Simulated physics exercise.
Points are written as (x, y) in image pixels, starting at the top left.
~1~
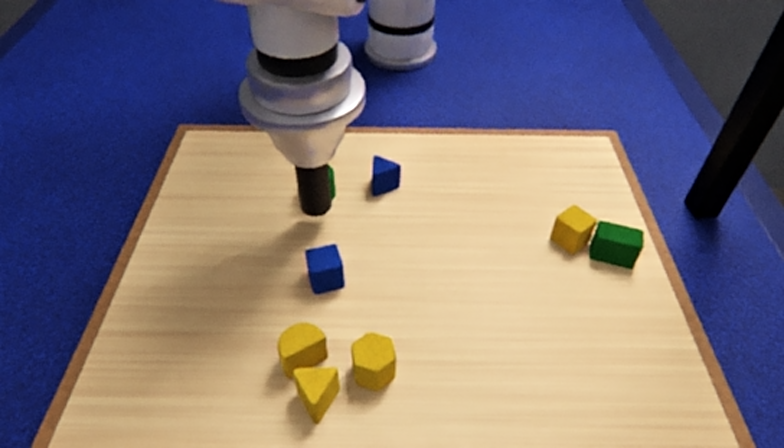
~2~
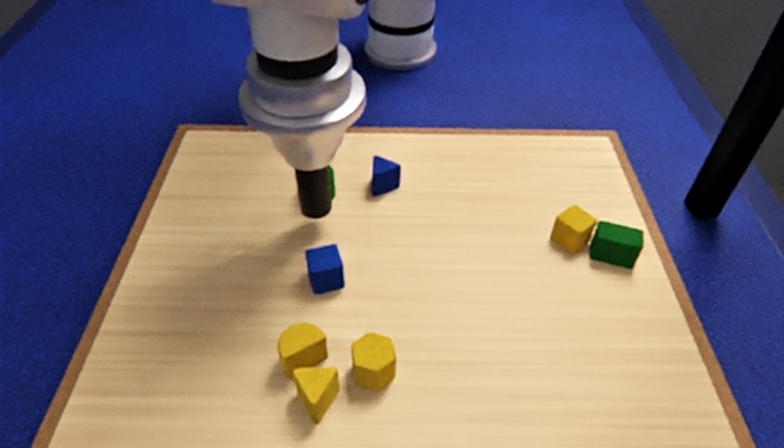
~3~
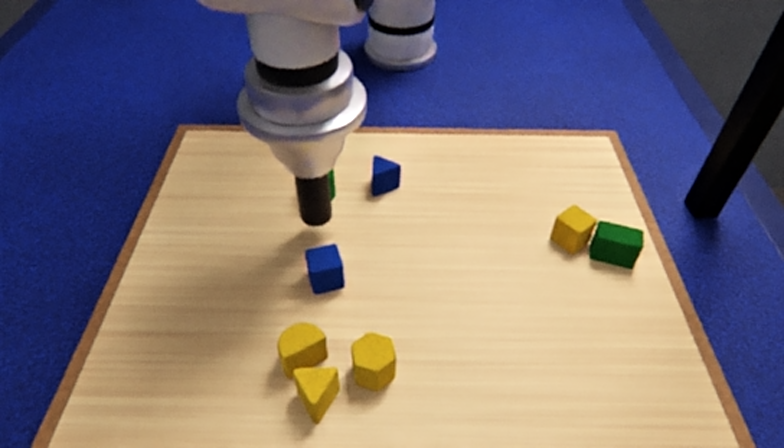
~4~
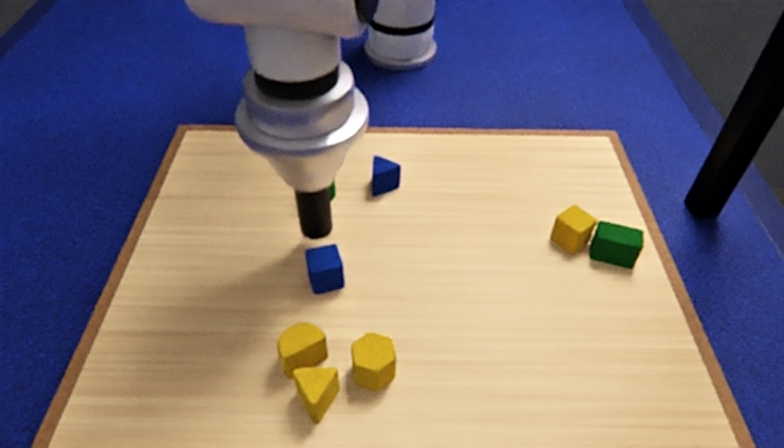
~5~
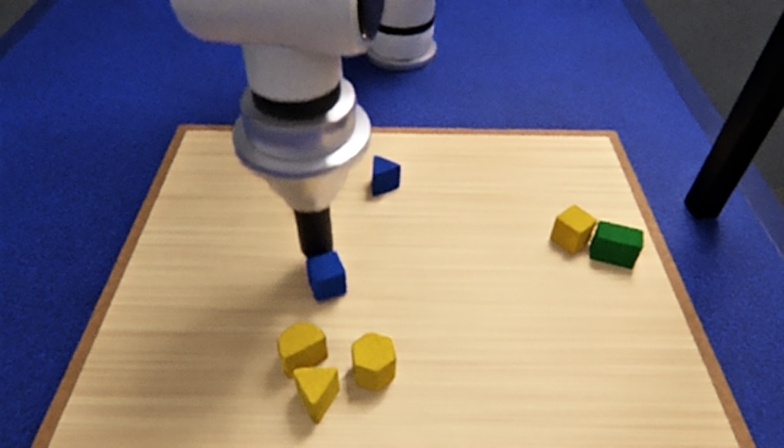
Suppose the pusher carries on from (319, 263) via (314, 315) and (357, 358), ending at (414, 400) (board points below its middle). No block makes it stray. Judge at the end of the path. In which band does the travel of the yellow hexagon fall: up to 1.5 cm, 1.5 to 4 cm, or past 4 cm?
It's set to move over 4 cm.
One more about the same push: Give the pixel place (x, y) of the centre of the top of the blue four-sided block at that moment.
The middle of its top is at (451, 403).
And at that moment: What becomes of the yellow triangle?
Left in place.
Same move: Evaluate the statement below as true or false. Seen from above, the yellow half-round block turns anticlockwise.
That statement is not accurate.
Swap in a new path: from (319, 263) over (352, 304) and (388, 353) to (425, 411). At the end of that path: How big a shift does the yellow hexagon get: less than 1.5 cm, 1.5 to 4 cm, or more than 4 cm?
Net shift: Above 4 cm.
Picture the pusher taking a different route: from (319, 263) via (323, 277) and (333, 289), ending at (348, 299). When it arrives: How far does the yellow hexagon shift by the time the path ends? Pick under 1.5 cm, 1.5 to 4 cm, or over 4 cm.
Below 1.5 cm.
What follows on the original path. One third of the way, pusher at (312, 299); blue four-sided block at (336, 315), turned 40° anticlockwise.
Two thirds of the way, pusher at (356, 344); yellow half-round block at (305, 344), turned 40° clockwise; blue four-sided block at (387, 358), turned 30° anticlockwise; yellow hexagon at (417, 385).
At the end, pusher at (415, 386); yellow half-round block at (305, 344), turned 40° clockwise; yellow triangle in place; blue four-sided block at (451, 403), turned 30° anticlockwise; yellow hexagon at (486, 433).
